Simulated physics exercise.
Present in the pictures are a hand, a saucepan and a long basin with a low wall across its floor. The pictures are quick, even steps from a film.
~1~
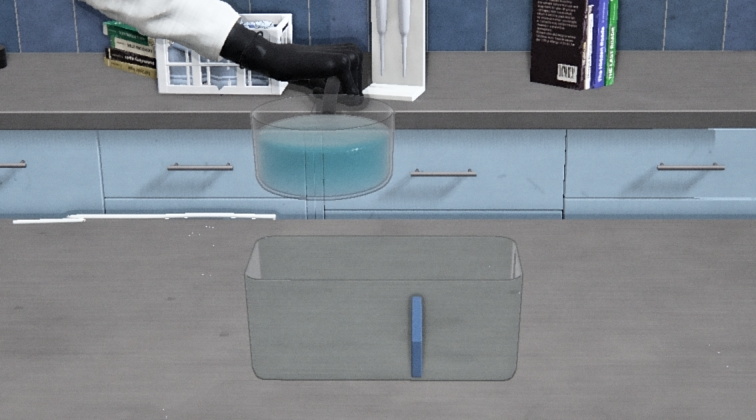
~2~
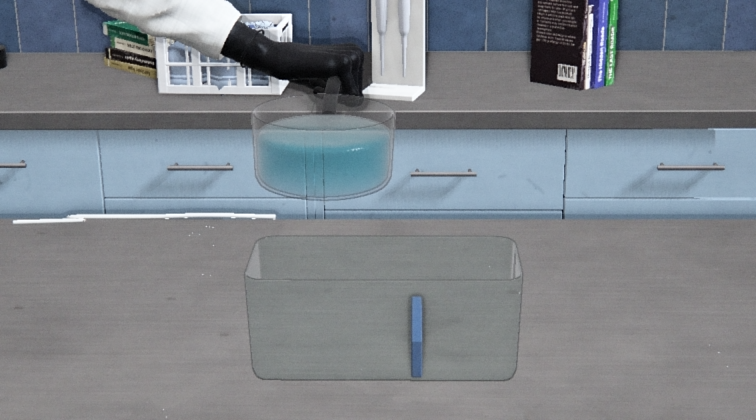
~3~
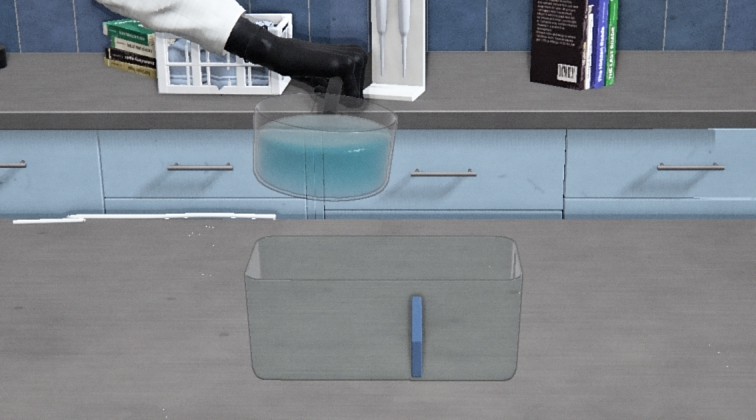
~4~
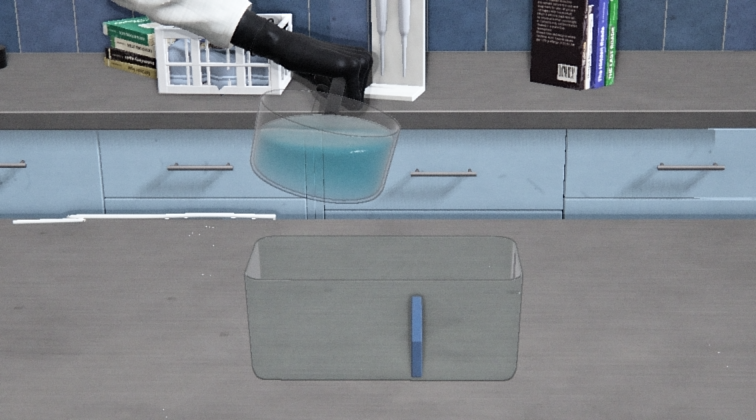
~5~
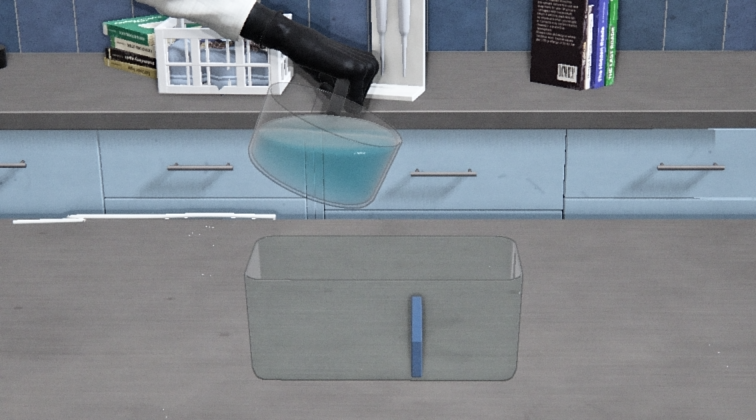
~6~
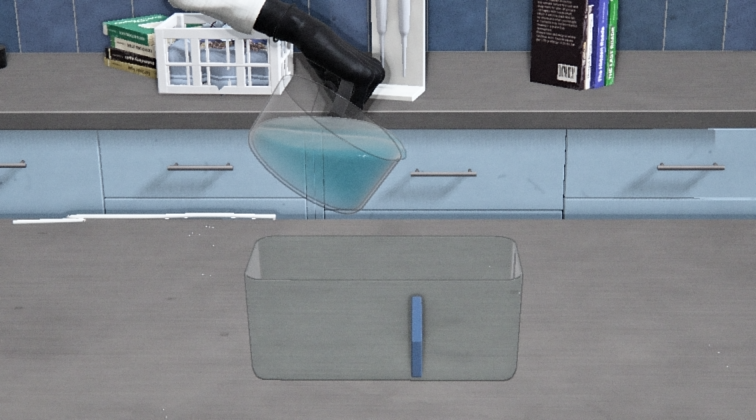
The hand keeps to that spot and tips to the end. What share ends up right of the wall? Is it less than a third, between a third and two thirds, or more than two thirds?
The right side is left with enough for a third but not past two thirds.
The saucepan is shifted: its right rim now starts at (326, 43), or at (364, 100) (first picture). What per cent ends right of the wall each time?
Around 20 percent first, around 35 percent second.
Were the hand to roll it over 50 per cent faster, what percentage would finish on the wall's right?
Roughly 45 in a hundred.
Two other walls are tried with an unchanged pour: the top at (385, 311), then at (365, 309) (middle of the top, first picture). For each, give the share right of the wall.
First try close to 75 percent, second try close to 90 percent.
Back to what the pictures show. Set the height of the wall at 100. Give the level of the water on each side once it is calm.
On the left roughly 50, on the right roughly 70.
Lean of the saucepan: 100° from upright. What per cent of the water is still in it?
Some 25 per cent has not yet come out.
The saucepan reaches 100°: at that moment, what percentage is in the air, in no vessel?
Around 35 in a hundred, more or less.
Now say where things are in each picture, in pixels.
It leans 0°; its right rim is at (393, 113); the water meets the walls at (257, 130) and (391, 130); the long basin's rim runs from (251, 259) to (519, 259); the wall's top is at (417, 319), in the first picture.
It leans 2°; its right rim is at (394, 115); the water meets the walls at (257, 131) and (392, 132), in the second picture.
It leans 6°; its right rim is at (396, 121); the water meets the walls at (258, 129) and (393, 133), in the third picture.
It leans 13°; its right rim is at (399, 130); the water meets the walls at (258, 128) and (395, 135), in the fourth picture.
It leans 23°; its right rim is at (401, 142); the water meets the walls at (257, 130) and (399, 137), in the fifth picture.
It leans 34°; its right rim is at (400, 157); the water meets the walls at (252, 127) and (395, 147); 2 per cent is over the edge, in the sixth picture.
A moment on, the saucepan is tipped right over and 23 per cent is still to pour, 1 is left of the wall and 38 right of it.
Next, the saucepan is tipped right over and 3 per cent is still to pour, 29 is left of the wall and 45 right of it.
Then the saucepan is tipped right over and 0 per cent is still to pour, 46 is left of the wall and 50 right of it.
Later the saucepan is tipped right over and 0 per cent is still to pour, 51 is left of the wall and 46 right of it.
At rest 51 per cent lies left of the wall, 46 right of it and 3 outside.
